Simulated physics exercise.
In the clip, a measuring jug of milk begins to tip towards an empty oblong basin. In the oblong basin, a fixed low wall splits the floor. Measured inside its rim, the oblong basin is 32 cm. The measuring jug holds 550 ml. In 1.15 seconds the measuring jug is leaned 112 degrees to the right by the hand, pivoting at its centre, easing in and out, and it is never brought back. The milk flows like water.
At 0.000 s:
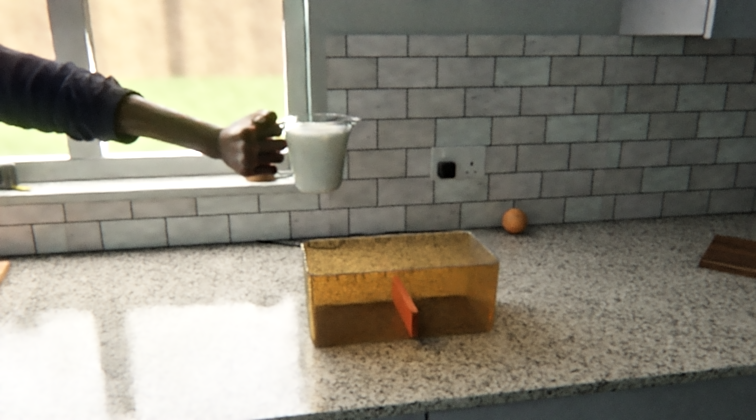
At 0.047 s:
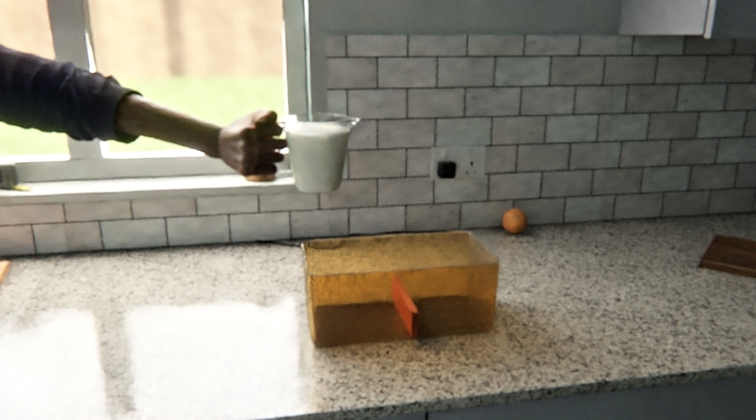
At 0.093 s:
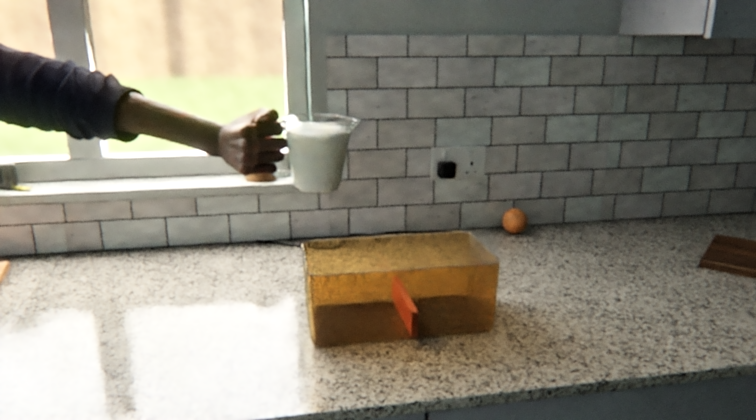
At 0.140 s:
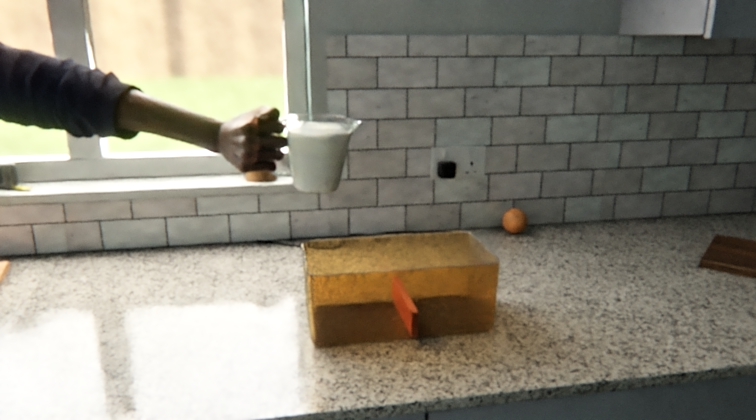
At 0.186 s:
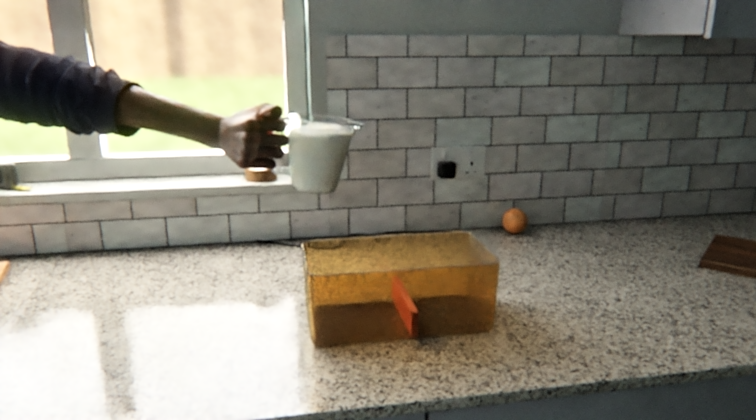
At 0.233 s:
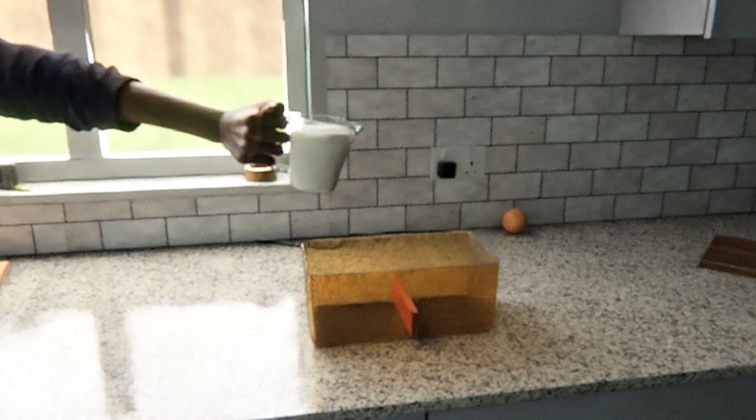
A kitchen counter of speckled pale stone is seen from in front and slightly above, with grey-white brick tiles behind and a bright window at the left. An amber see-through oblong basin with an orange-red divider sits mid-counter, an orange ball-like object behind it to the right. Above, a dark-sleeved arm holds a clear jug of milk and slowly leans it slightly rightward, while the view stays still.
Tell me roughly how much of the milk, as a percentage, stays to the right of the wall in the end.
Around 46 per cent stays on the right.
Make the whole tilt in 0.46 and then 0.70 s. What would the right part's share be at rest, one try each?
25 and 30 %.
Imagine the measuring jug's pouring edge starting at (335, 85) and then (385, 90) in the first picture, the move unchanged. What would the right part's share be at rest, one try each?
The first try gives around 5 percent, the second around 90 percent.
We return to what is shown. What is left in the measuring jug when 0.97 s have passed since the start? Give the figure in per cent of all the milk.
12 %.
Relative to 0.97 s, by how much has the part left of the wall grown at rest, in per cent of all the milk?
About 26 percent.
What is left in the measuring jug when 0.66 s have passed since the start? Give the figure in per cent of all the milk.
Fraction remaining: Approx. 70 per cent.
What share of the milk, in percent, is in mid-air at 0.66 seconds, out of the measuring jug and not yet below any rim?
24 per cent.
Then, 0.66 s in, the tilt is 69° and 70 per cent is still to pour, 1 is left of the wall and 5 right of it.
Then, 0.97 s in, the tilt is 105° and 11 per cent is still to pour, 26 is left of the wall and 44 right of it.
Then, 1.30 s in, the tilt is 112° and 0 per cent is still to pour, 53 is left of the wall and 46 right of it.
Then, 1.65 s in, the tilt is 112° and 0 per cent is still to pour, 52 is left of the wall and 46 right of it.
Finally, 52 per cent lies left of the wall, 46 right of it and 1 outside.
